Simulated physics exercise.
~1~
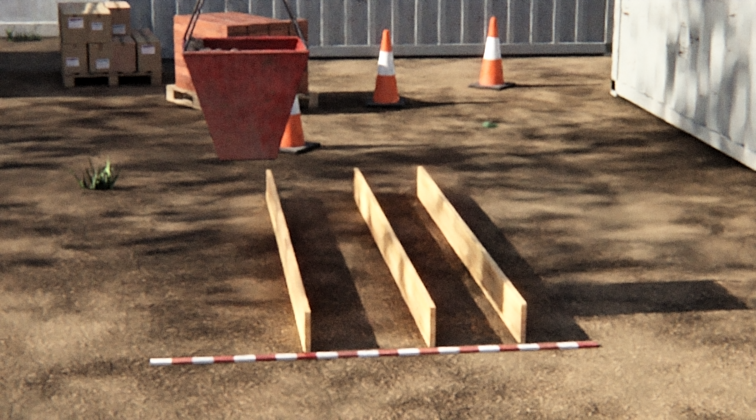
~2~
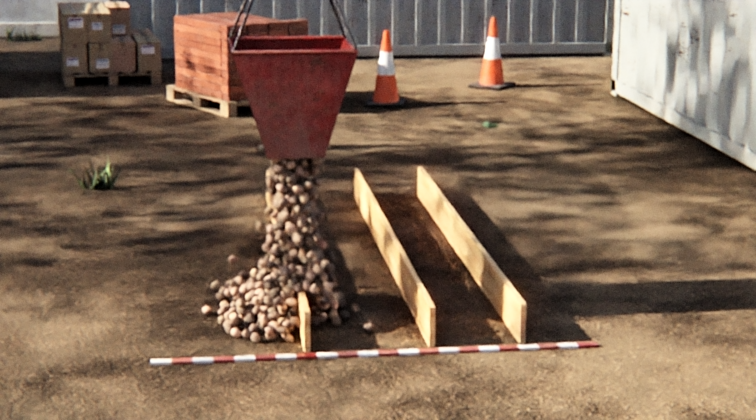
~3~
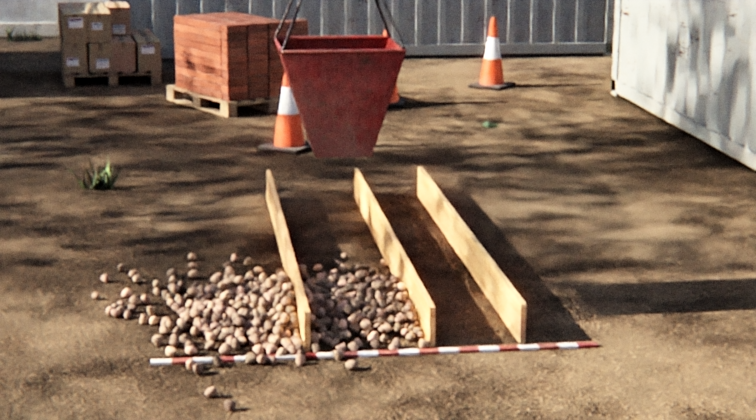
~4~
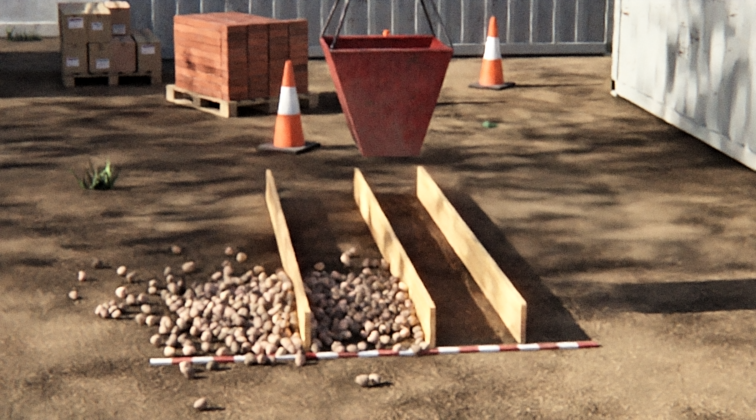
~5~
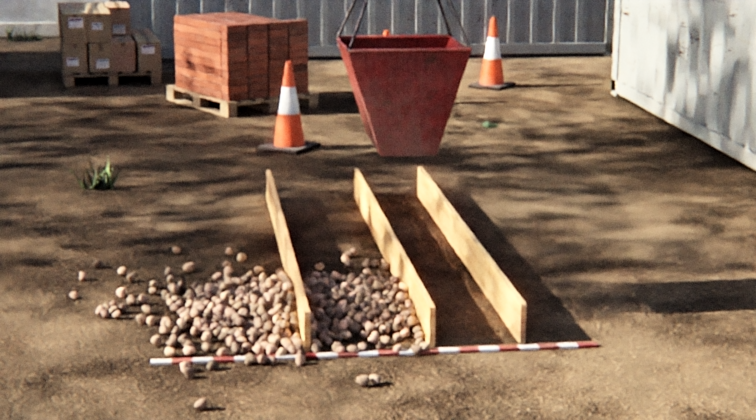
In a sunlit dirt yard with traffic cones and pallets, a suspended red hopper moves right as rounded stones pour from its underside near three wooden planks, scattering and settling with slightly over half left of the planks and the rest in the left bay, the right bay empty.
